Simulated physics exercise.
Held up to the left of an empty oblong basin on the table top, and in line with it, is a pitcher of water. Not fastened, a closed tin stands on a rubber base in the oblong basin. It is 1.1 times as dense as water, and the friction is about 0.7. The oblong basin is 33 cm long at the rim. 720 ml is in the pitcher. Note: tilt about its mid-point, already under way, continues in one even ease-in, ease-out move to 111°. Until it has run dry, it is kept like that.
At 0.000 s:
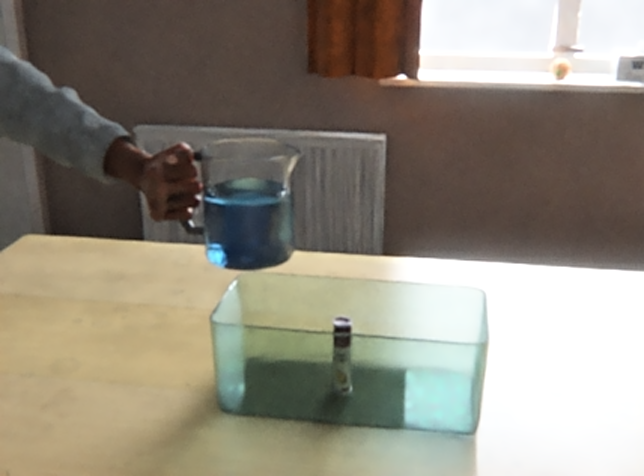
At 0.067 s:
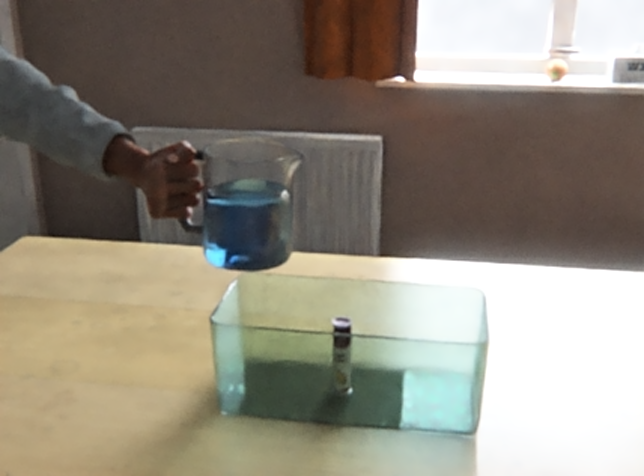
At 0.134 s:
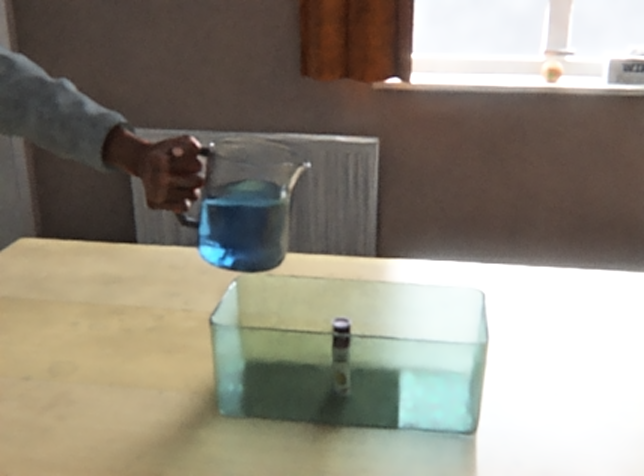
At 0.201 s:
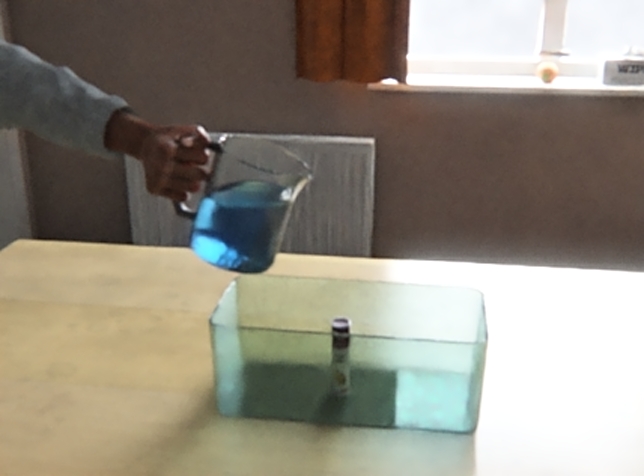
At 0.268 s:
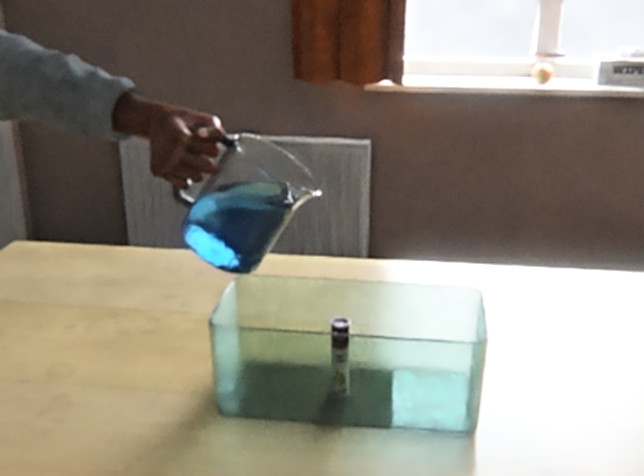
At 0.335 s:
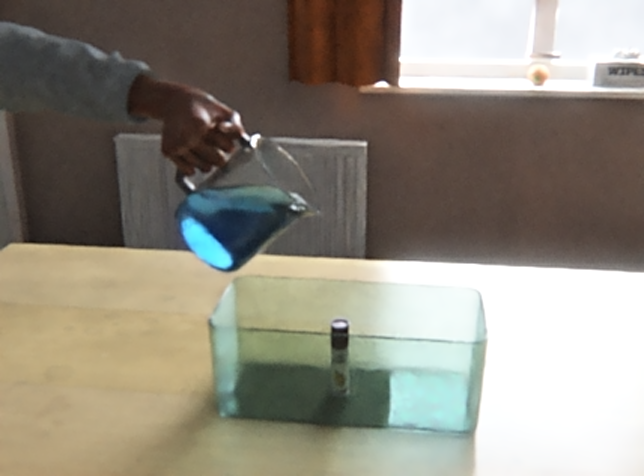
Glass pitcher of blue water tilting steadily to the right in a hand above a clear oblong basin holding a small upright container.
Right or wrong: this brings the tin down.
Right, the tin comes down.
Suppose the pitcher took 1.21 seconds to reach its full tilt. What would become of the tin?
The tin tumbles.
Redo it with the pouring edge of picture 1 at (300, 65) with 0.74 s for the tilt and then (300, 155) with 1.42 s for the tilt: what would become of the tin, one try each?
In the first try it remains standing; in the second it comes down.
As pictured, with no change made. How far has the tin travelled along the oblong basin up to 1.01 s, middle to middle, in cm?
Close to 7 cm.
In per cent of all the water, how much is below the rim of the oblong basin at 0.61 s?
Fraction in basin: Approx. 14%.
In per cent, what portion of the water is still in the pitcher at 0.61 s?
Close to 62 in a hundred.
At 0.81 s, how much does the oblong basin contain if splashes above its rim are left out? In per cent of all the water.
74 per cent or thereabouts.
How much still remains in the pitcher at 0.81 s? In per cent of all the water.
Close to 16 percent of the whole amount.
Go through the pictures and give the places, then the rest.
The first frame shows tilt 0°; pouring edge (301, 153); surface from (209, 186) to (290, 191); the oblong basin's rim runs from (225, 297) to (488, 316); the tin's top is at (343, 324).
The second frame shows tilt 2°; pouring edge (303, 156); surface from (209, 187) to (291, 192).
The third frame shows tilt 9°; pouring edge (308, 164); surface from (209, 189) to (291, 192).
The fourth frame shows tilt 19°; pouring edge (314, 176); surface from (206, 192) to (294, 194).
The fifth frame shows tilt 32°; pouring edge (319, 192); surface from (196, 203) to (299, 197).
The sixth frame shows tilt 47°; pouring edge (320, 212); surface from (185, 200) to (310, 205).
By 0.61 s the tilt is 102° and 62 per cent is still to pour; the tin stands where it began.
By 0.81 s the tilt is 111° and 16 per cent is still to pour; the tin stands where it began.
By 1.01 s the tilt is 111° and 2 per cent is still to pour; the tin lies on its side.
By 1.24 s the tilt is 111° and 0 per cent is still to pour; the tin lies on its side.
At rest the tin lies on its side.
